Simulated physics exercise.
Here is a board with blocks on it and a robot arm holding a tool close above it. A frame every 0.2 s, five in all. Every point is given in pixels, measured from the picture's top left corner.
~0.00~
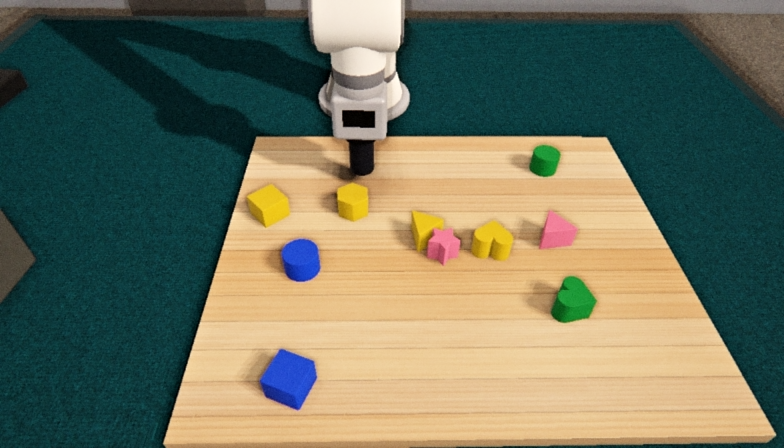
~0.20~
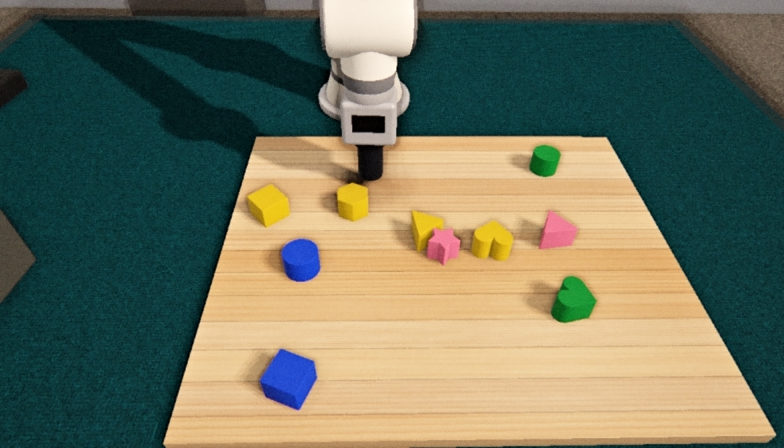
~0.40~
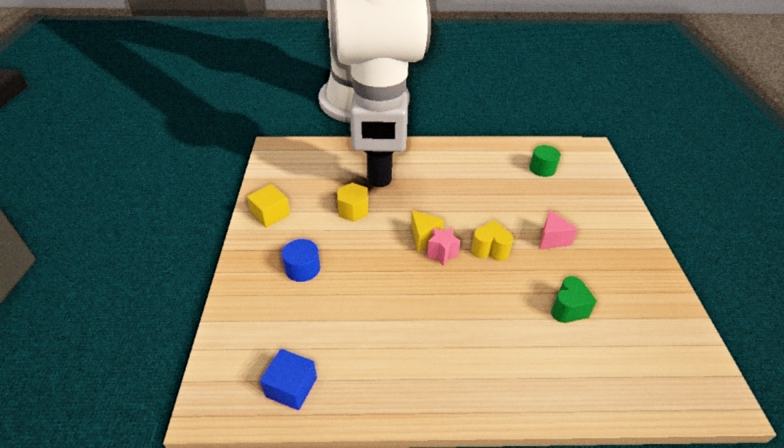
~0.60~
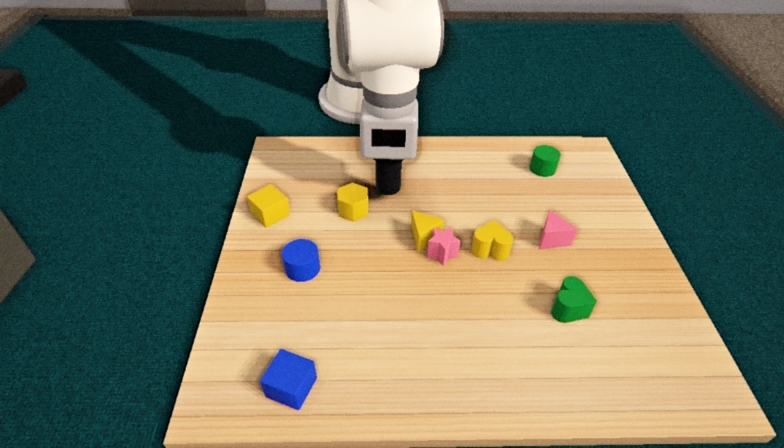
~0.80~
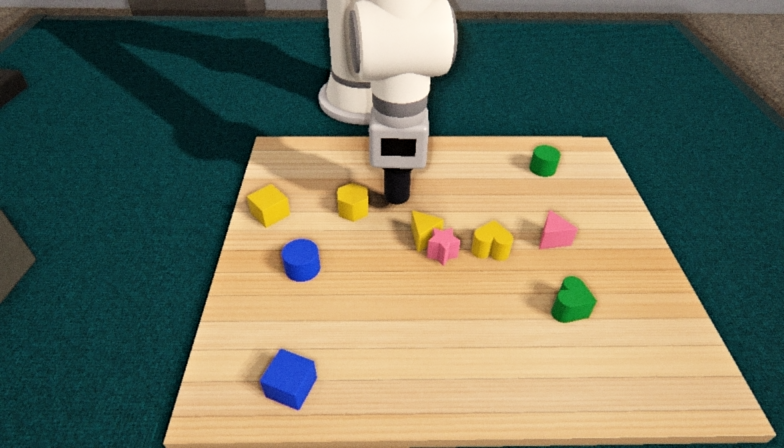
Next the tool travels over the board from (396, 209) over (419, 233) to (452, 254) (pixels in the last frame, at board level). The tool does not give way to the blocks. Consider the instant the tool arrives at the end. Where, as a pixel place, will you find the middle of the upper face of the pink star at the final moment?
In the picture, that point is around (489, 279).
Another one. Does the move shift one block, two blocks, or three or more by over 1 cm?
It looks like two blocks will be pushed more than about 1 cm.
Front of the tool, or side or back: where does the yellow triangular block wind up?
I'm fairly sure the yellow triangular block rides along ahead of the tool to the very end.
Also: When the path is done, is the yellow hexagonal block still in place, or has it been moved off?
Stays where it is.
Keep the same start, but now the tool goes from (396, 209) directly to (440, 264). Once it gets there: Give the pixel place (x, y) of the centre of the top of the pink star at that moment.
Most likely (498, 264).
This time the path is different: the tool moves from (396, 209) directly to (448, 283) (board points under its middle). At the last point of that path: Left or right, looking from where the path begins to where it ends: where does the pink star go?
The pink star goes left.
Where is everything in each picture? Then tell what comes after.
The first picture shows tip of the tool (362, 170), middles of tops, yellow hexagonal block (353, 193), yellow triangular block (425, 221), pink star (444, 237), yellow heart (494, 233).
The second picture shows tool (371, 175), nothing pushed.
The third picture shows tool (380, 181), nothing pushed.
The fourth picture shows tool (388, 188), nothing pushed.
The fifth picture shows tool (397, 197), yellow hexagonal block (353, 193), yellow triangular block (425, 221), pink star (444, 237), yellow heart (494, 233).
What follows on the original path. One third of the way, tool (411, 214); yellow triangular block (432, 227); pink star (451, 243).
Two thirds of the way, tool (431, 229); yellow triangular block (452, 244); pink star (473, 261).
At the end, tool (454, 243); yellow hexagonal block unmoved; yellow triangular block (469, 262), turned 30° clockwise; pink star (489, 279), turned 15° anticlockwise; yellow heart unmoved.
